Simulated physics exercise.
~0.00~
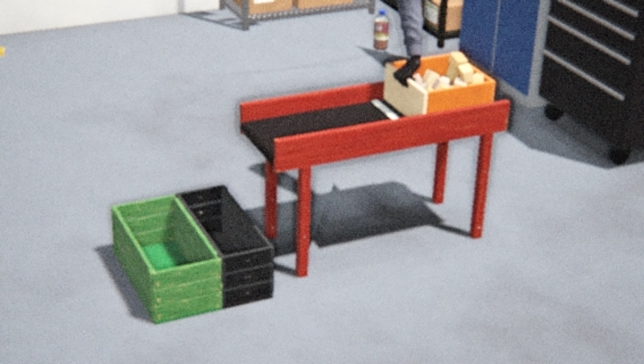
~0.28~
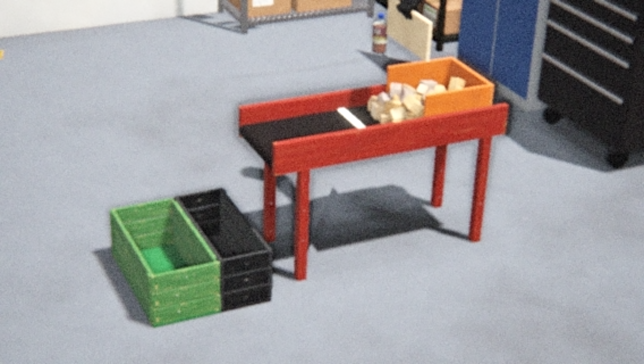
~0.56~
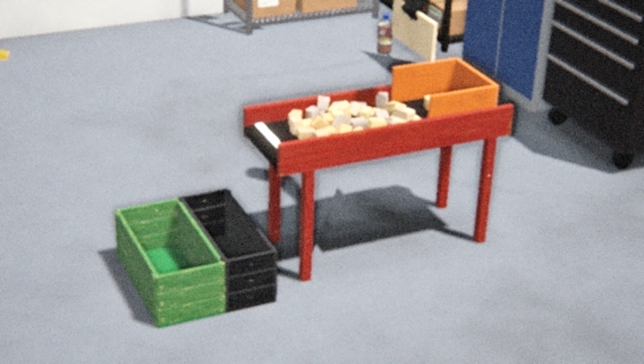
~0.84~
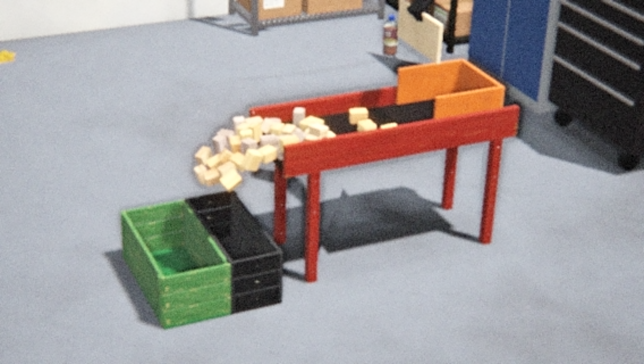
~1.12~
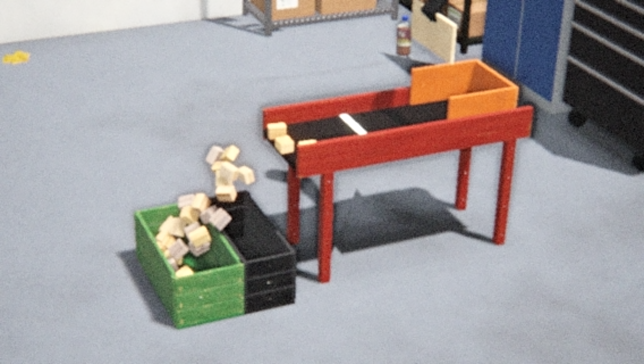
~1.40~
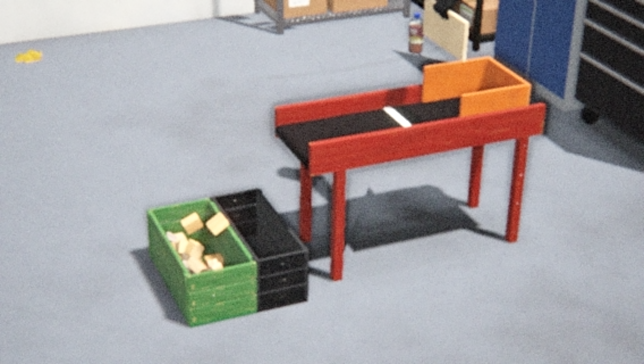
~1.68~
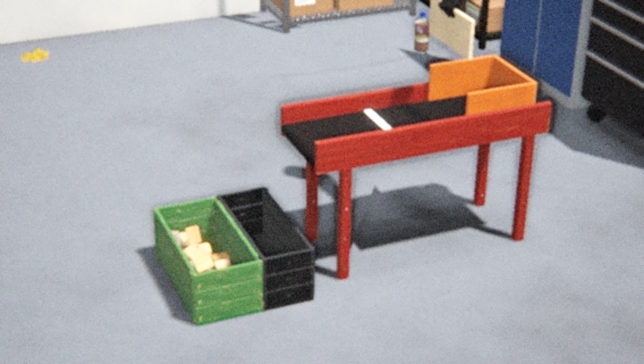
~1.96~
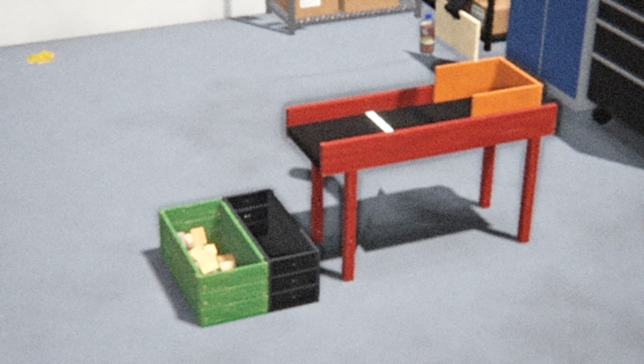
At the start, pale wooden blocks sit in an orange pen at the right end of a red-sided conveyor, with a green bin and a black box on the floor beyond its left end. The gate lifts and the black belt, marked by a white stripe, carries the blocks left. They spread along the belt, then spill off the end in a tumbling cluster. The falling blocks pass over the black box and drop into the green bin, with a last few following. Finally the blocks lie still in the green bin, while the black box looks empty.
